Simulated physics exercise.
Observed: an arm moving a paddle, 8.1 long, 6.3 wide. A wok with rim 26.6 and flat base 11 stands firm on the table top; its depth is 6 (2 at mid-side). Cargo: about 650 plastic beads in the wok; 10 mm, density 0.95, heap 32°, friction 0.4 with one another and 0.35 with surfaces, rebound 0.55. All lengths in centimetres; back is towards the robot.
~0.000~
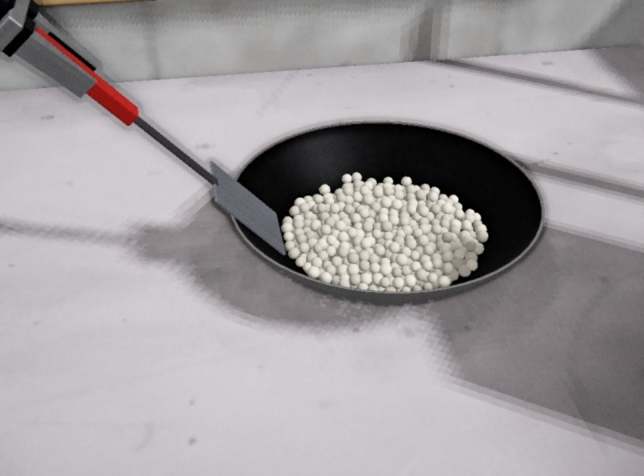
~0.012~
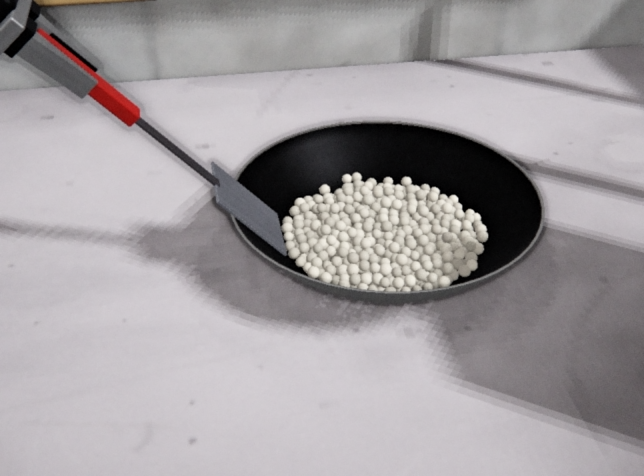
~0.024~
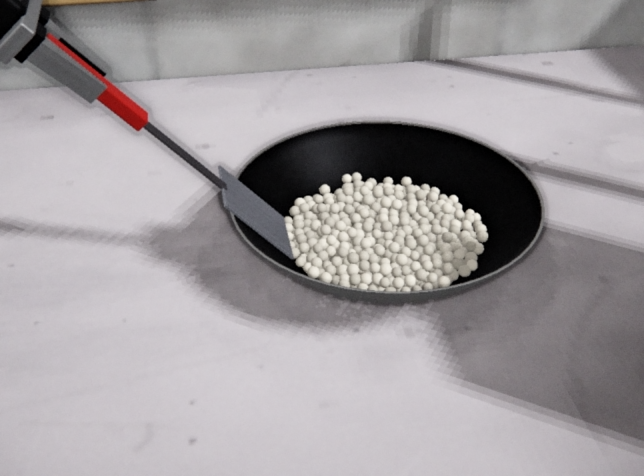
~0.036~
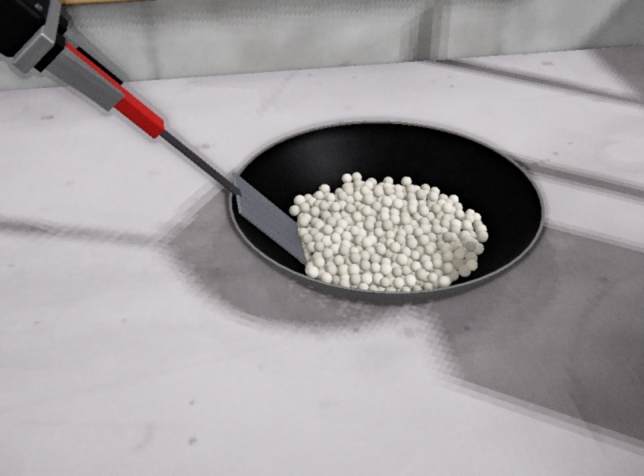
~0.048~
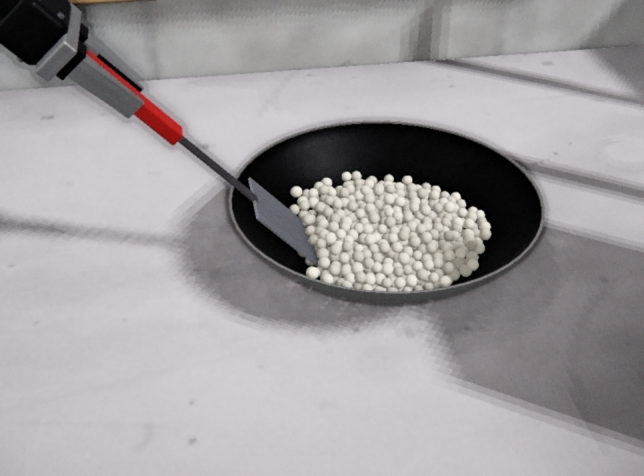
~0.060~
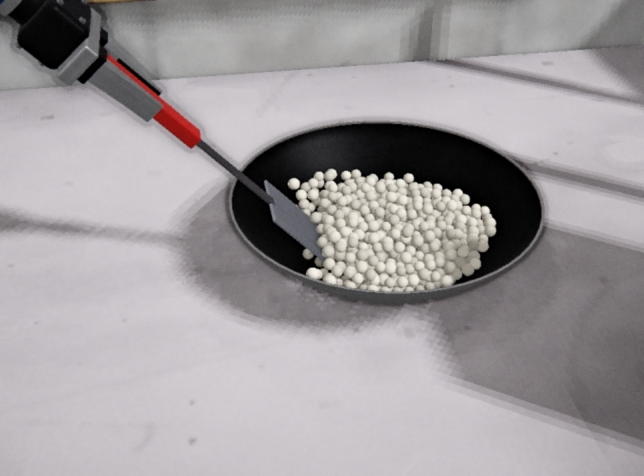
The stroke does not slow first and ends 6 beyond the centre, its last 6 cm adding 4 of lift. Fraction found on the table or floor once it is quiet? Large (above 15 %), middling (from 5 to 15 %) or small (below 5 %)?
Middling; from 5 to 15 %.
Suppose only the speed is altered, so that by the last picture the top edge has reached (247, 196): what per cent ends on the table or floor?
Share: Roughly 5 %.
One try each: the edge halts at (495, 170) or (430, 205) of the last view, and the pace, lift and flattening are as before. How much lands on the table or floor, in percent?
The two tries give near 30 and near 5 in a hundred.
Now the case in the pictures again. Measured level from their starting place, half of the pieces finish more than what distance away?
Near 3 cm, measured level.
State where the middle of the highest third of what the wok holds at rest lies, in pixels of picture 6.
Look near (462, 213).
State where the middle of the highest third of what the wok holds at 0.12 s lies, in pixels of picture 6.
I'd put it somewhere near (416, 211).
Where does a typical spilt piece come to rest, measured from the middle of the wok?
Some 48 centimetres.
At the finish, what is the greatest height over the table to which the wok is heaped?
About 5.5 centimetres.
After 0.09 s, sloping 48°, highest piece 7 above the table; 647 in the wok.
After 0.12 s, sloping 48°, highest piece 8 above the table; 647 in the wok.
After 0.33 s, sloping 48°, highest piece 9 above the table; 579 in the wok, 41 on the table or floor, 27 on the blade or in flight.
After 1.38 s, sloping 48°, highest piece 5 above the table; 579 in the wok, 68 on the table or floor.
At rest, 579 in the wok, 68 on the table or floor. That is 11 % on the table or floor.
